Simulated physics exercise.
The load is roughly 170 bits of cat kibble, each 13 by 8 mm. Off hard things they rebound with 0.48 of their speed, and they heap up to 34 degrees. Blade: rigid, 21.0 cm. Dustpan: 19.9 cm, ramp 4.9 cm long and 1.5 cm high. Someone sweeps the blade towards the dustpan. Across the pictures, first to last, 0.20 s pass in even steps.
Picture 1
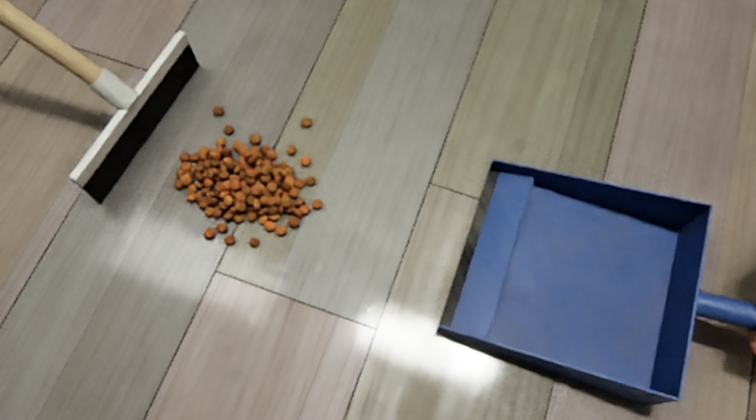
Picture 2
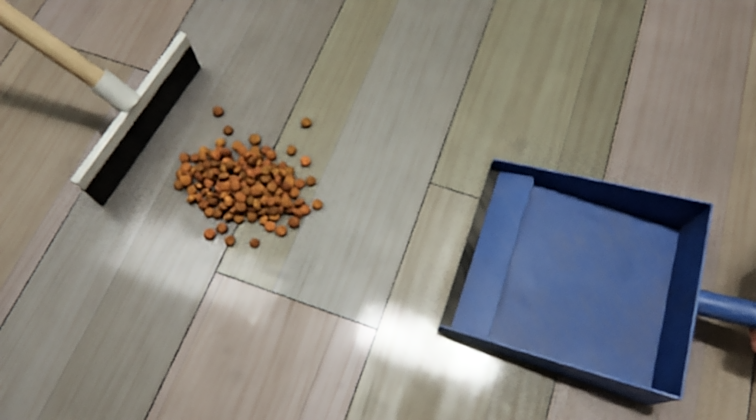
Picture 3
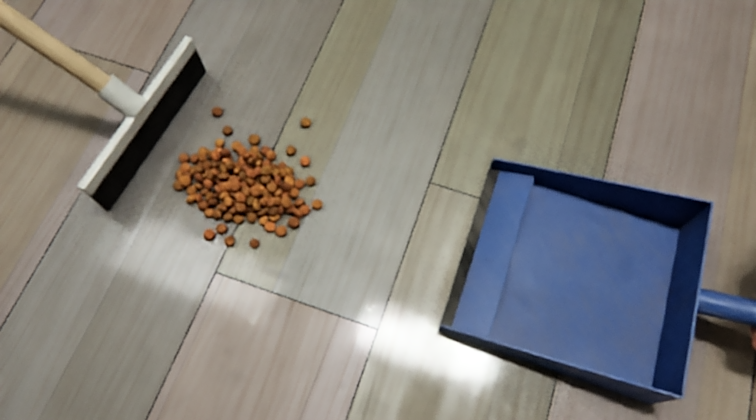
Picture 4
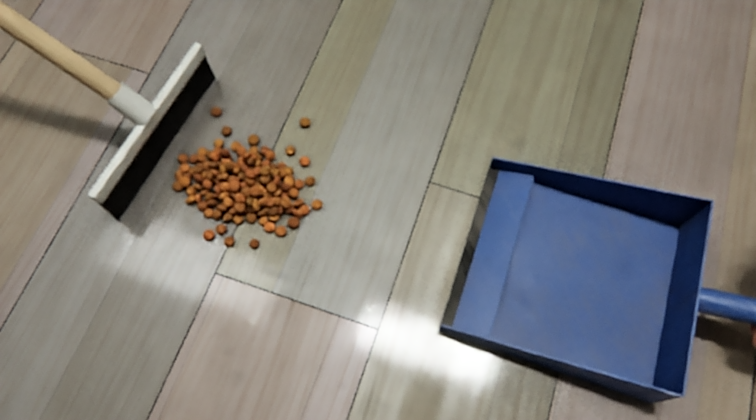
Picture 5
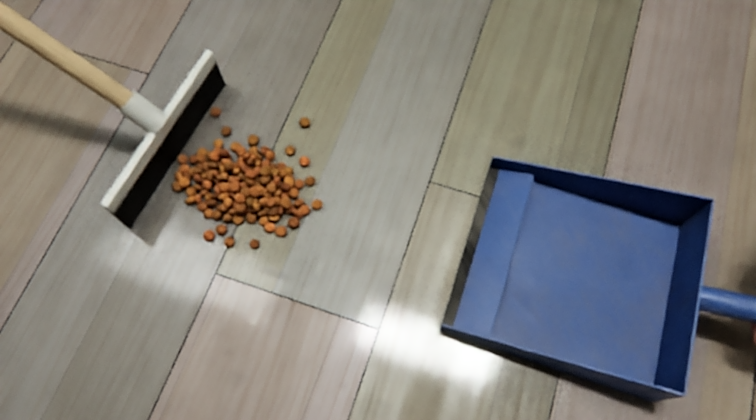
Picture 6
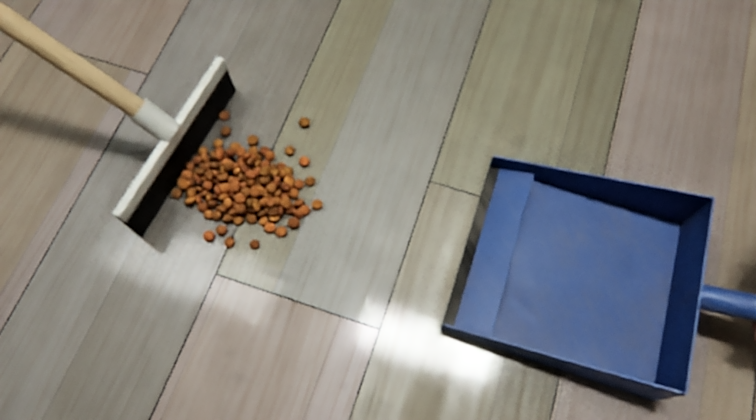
A broom moves right across the floor and nudges the edge of a kibble pile.
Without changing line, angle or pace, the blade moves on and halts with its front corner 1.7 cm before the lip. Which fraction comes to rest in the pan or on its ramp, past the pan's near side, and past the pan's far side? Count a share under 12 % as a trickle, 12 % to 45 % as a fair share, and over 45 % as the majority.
Result: Pan: It gets a decent chunk; near side: It gets a decent chunk; far side: It gets a trickle.
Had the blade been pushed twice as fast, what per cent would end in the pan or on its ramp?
Near 35 %.
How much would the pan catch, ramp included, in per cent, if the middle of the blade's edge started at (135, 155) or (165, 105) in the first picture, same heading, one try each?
I'd put it near 25 per cent for the first and near 30 per cent for the second.
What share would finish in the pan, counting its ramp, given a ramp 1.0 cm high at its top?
I'd expect close to 35 per cent.
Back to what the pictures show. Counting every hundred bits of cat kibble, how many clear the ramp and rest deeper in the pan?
It comes to some 0 per cent.
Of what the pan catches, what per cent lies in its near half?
Something like 90 per cent of the catch.
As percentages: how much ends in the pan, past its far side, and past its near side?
The pan ends at 30 per cent, the near side at 30 per cent and the far side at 0 per cent.
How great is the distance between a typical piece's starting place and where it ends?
Around 26 centimetres.
Then, 0.35 s after the last picture, middle of the blade 19 cm from the lip; 0 % over the lip, far side 0 %, near side 5 %.
Then, 0.59 s after the last picture, middle of the blade 9 cm from the lip; 0 % over the lip, far side 0 %, near side 15 %.
Then, 0.94 s after the last picture, middle of the blade 3 cm from the lip; 30 % over the lip, far side 0 %, near side 30 %.
In the end, pan 30 %, near side 30 %, far side 0 %, in front of the lip or behind the blade 40 %.
